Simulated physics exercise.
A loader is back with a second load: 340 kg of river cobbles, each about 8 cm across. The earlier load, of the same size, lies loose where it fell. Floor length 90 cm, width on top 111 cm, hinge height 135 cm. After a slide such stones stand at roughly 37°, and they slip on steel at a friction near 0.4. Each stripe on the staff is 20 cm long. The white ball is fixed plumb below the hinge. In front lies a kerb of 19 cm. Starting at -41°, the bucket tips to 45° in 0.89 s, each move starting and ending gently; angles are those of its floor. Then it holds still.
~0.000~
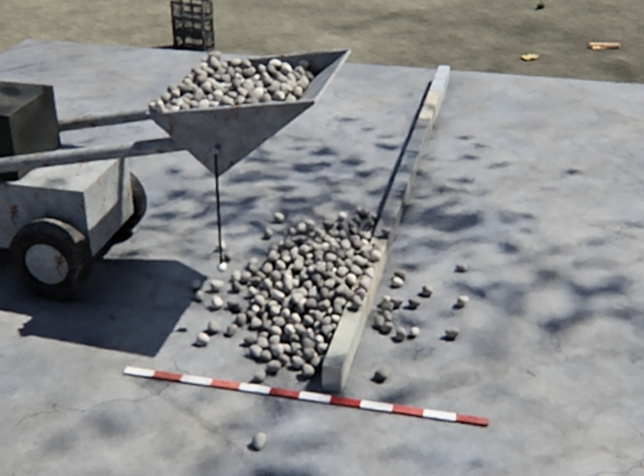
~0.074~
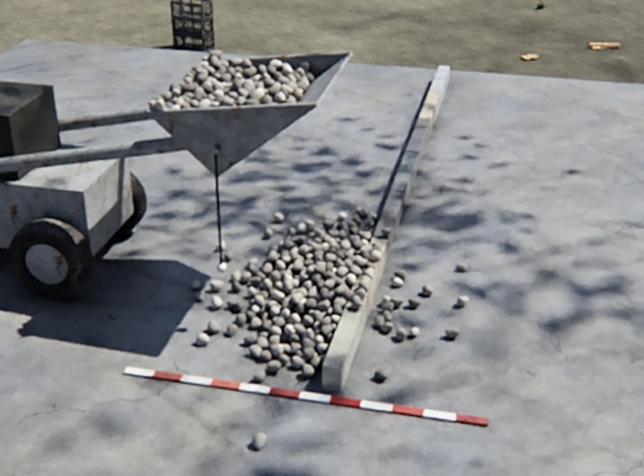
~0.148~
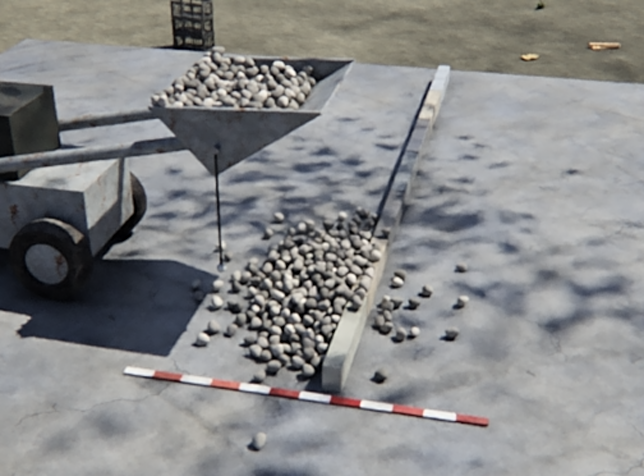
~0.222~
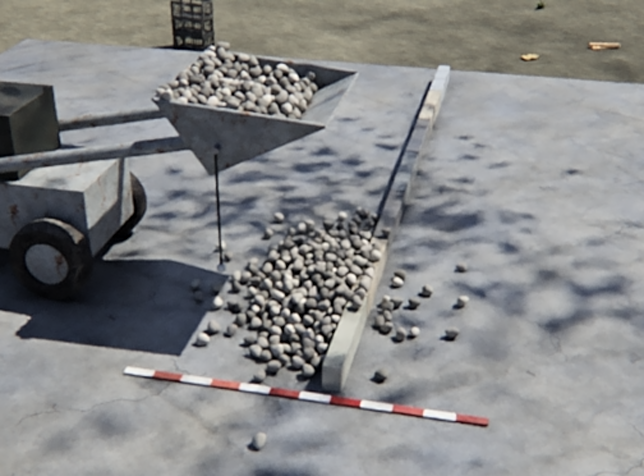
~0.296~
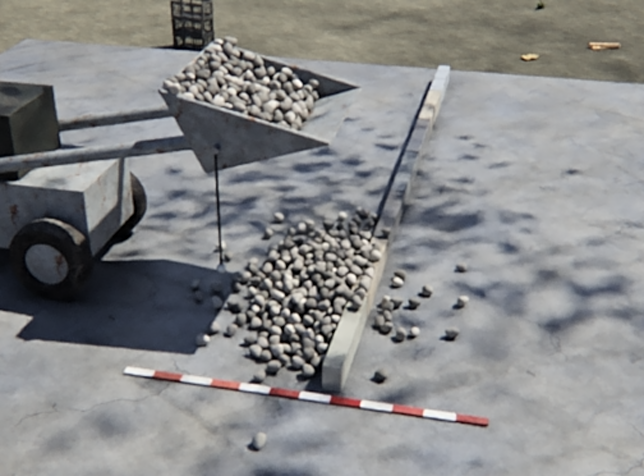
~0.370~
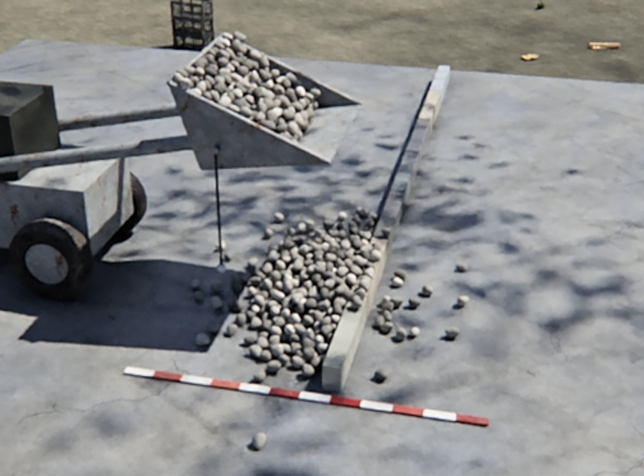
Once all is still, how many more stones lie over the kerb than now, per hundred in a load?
Close to 47 parts in a hundred.
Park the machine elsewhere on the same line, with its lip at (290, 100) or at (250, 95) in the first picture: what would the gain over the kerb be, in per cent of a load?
About 20 and 0 per cent.
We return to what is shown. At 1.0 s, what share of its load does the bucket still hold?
It holds some 70 per cent.
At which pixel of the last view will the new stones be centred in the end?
Near (363, 284).
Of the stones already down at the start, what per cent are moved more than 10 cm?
About 10 per cent.
After 0.7 s the floor is at 32°; in per cent of one load, 100 in the bucket, 97 on this side of the kerb, 3 over the kerb; the foremost stones are at (428, 315).
After 1.0 s the floor is at 45°; in per cent of one load, 69 in the bucket, 128 on this side of the kerb, 3 over the kerb; the foremost stones are at (428, 315).
After 1.3 s the floor is at 45°; in per cent of one load, 8 in the bucket, 168 on this side of the kerb, 24 over the kerb; the foremost stones are at (452, 297).
After 3.9 s the floor is at 45°; in per cent of one load, 0 in the bucket, 149 on this side of the kerb, 51 over the kerb; the foremost stones are at (607, 329). Net gain over the kerb, 47.
